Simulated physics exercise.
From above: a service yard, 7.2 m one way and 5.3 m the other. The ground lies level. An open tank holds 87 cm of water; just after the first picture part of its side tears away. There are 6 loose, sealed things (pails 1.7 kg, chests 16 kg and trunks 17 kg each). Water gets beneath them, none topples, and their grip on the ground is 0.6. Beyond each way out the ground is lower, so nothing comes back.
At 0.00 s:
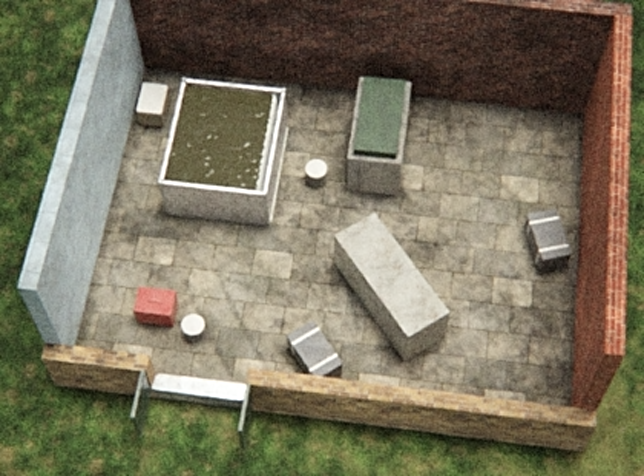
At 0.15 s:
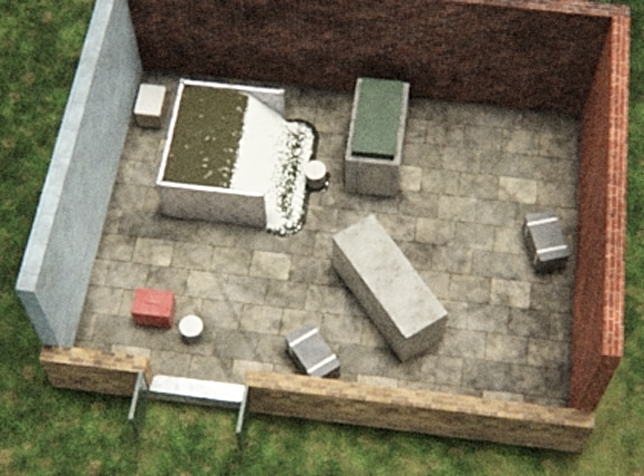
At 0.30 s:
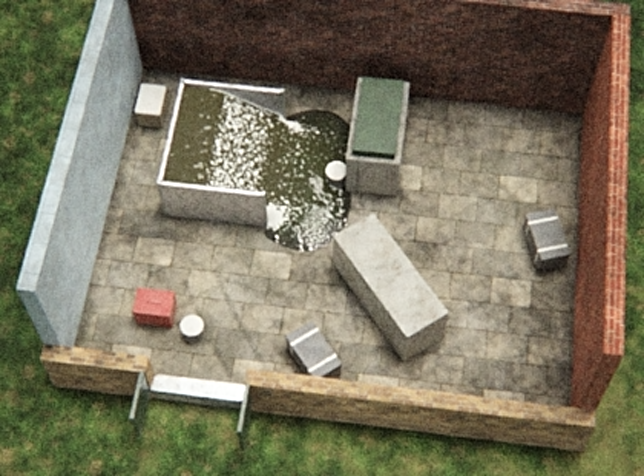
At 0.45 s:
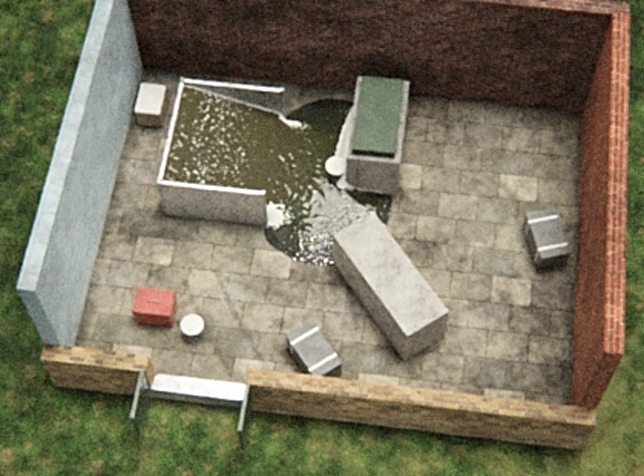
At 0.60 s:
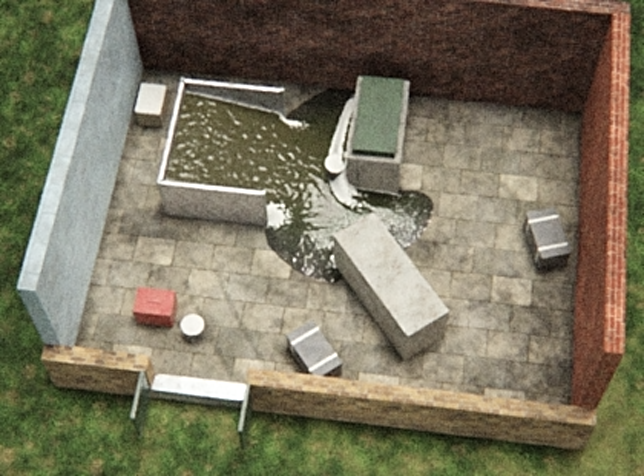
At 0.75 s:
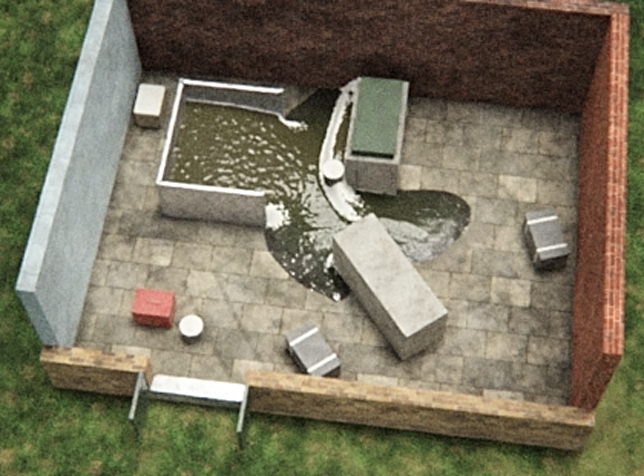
Murky water bursting through the right side of an open tank, spreading across a walled paved yard around a green-topped block and long grey block.
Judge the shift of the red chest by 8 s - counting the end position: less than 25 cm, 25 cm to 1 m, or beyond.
The red chest barely shifts.
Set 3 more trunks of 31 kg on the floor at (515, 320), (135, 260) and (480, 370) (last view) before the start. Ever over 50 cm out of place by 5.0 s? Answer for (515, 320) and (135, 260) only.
In that order: Less, short of it.
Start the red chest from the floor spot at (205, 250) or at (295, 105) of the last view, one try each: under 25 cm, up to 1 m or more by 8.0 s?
In that order: It holds its place; it ends far away.
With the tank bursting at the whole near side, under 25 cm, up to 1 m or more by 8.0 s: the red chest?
In that case the red chest gets carried off.
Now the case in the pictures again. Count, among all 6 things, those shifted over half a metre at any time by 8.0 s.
That makes 5.
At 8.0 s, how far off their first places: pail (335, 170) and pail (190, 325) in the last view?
In turn: 350 cm, 60 cm.
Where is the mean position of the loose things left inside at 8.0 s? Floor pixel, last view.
Around (257, 346).
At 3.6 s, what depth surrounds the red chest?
Roughly 2 cm.
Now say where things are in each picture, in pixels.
The first picture shows the red chest at (155, 301) rests on the ground; 2.6 m2 under water; 0 of 6 have shifted.
The second picture shows the red chest at (153, 302) rests on the ground; water covers 3.8 m2; 0 of 6 have shifted.
The third picture shows the red chest at (153, 302), on the bottom; 5.3 m2 under water; 1 of 6 have shifted.
The fourth picture shows the red chest at (154, 301) rests on the ground; water covers 6.4 m2; 1 of 6 have shifted.
The fifth picture shows the red chest at (154, 301) rests on the ground; 7.5 m2 under water; 1 of 6 have shifted.
The sixth picture shows the red chest at (153, 302), on the bottom; water covers 8.5 m2; 1 of 6 have shifted.
After 1.6 s the red chest is near (153, 302), 0.0 m from its start, aground; 0 of 6 are out; 1 afloat.
After 3.6 s the red chest is near (153, 302), 0.0 m from its start, aground; 0 of 6 are out; 3 afloat.
After 5.6 s the red chest is near (153, 302), 0.0 m from its start, aground; 0 of 6 are out; 3 afloat.
After 8.0 s the red chest is near (153, 302), 0.0 m from its start, aground; 0 of 6 are out; 3 afloat.
